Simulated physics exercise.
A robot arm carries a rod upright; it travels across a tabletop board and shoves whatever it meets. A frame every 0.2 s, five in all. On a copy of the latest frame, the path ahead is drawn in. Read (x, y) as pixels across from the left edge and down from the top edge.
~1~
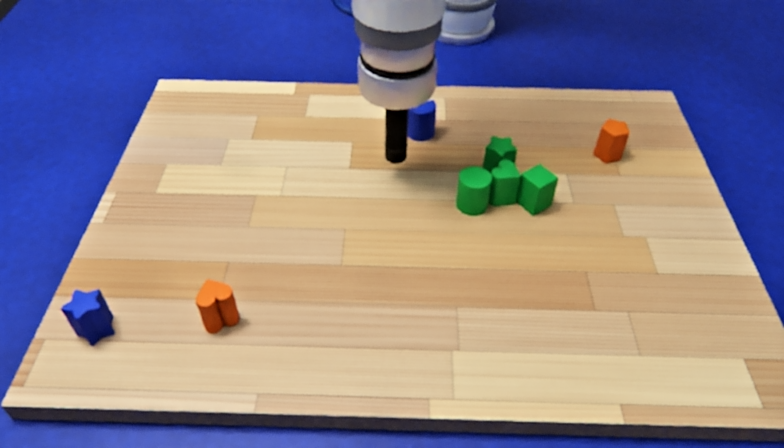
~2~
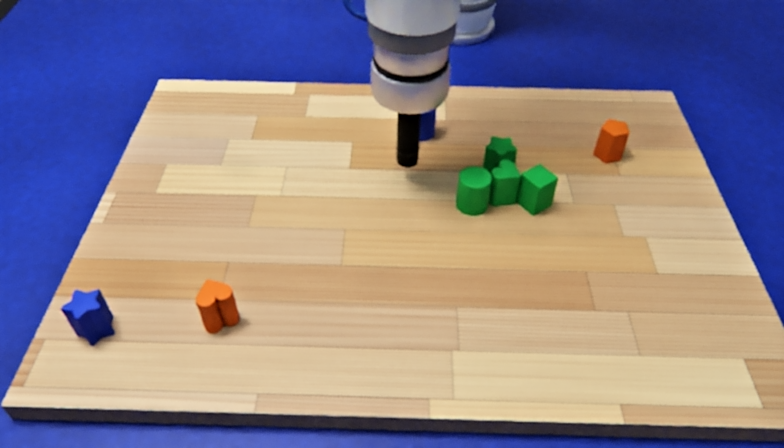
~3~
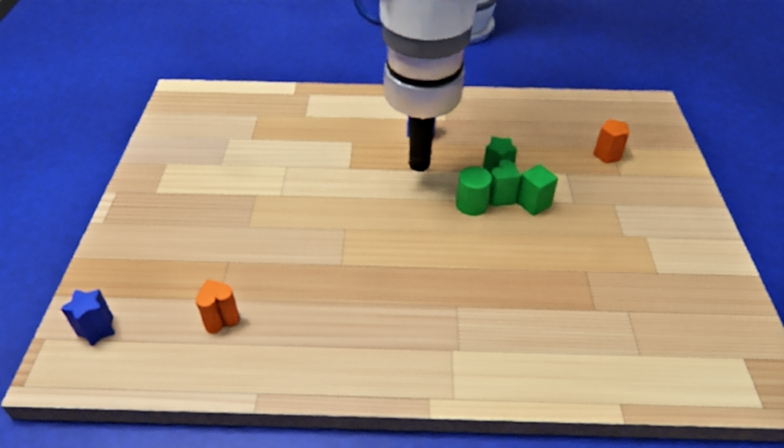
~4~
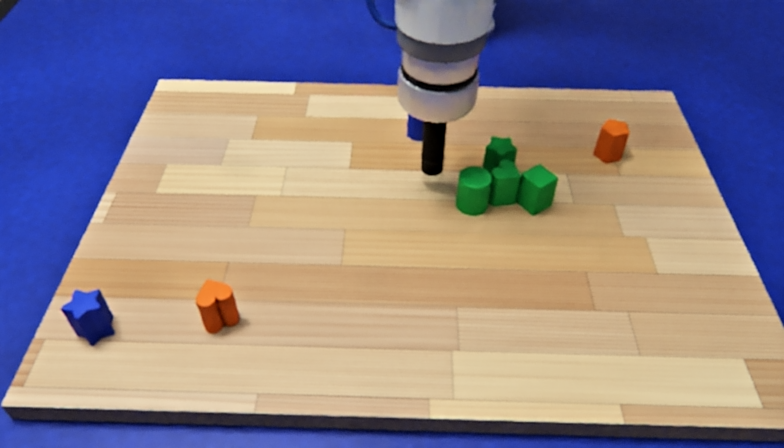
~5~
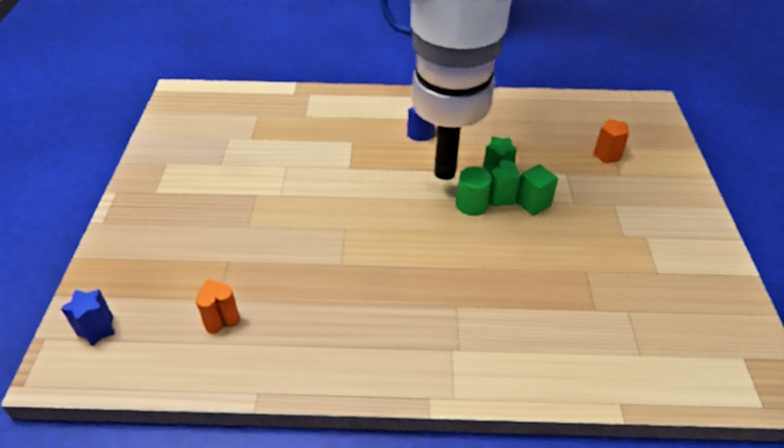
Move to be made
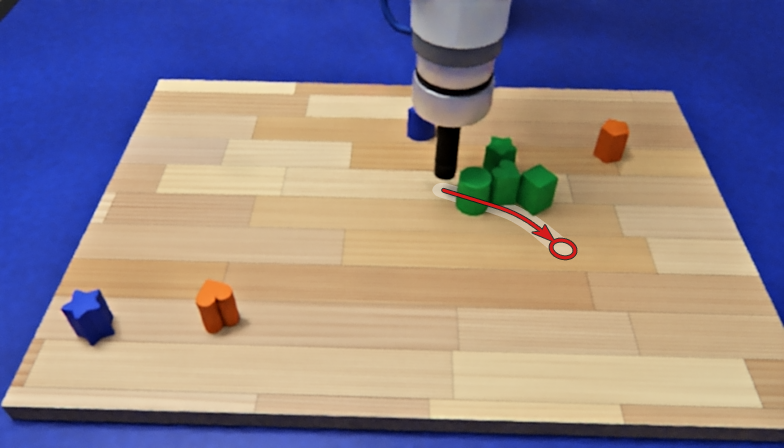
On a wooden board over a blue surface, a robotic arm with a black rod moves steadily right and slightly nearer, passing in front of a blue block and nearing a green cluster, while all the blocks stay still.
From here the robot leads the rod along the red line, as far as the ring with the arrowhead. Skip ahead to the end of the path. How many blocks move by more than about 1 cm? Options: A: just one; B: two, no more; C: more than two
Letter C.
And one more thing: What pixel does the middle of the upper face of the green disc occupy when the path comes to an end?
At pixel (533, 219).
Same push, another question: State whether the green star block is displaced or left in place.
If the rod follows that path, the green star block stays in its place.
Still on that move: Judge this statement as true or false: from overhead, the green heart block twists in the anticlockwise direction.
True - the claim holds.
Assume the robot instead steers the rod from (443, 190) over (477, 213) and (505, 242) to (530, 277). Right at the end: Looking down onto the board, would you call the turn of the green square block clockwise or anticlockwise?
From above, clockwise.
The drawn path runs from (443, 190) via (508, 211), ending at (563, 249).
What follows on the original path. One third of the way, rod (489, 187); green disc (504, 194); green heart block (518, 175), turned 80° anticlockwise; green square block (545, 173), turned 20° clockwise.
Two thirds of the way, rod (532, 205); green disc (526, 212); green heart block (555, 182); green square block (571, 171).
At the end, rod (568, 233); green disc (533, 219); green star block not moved; green heart block (556, 182), turned 125° anticlockwise; green square block (571, 171).
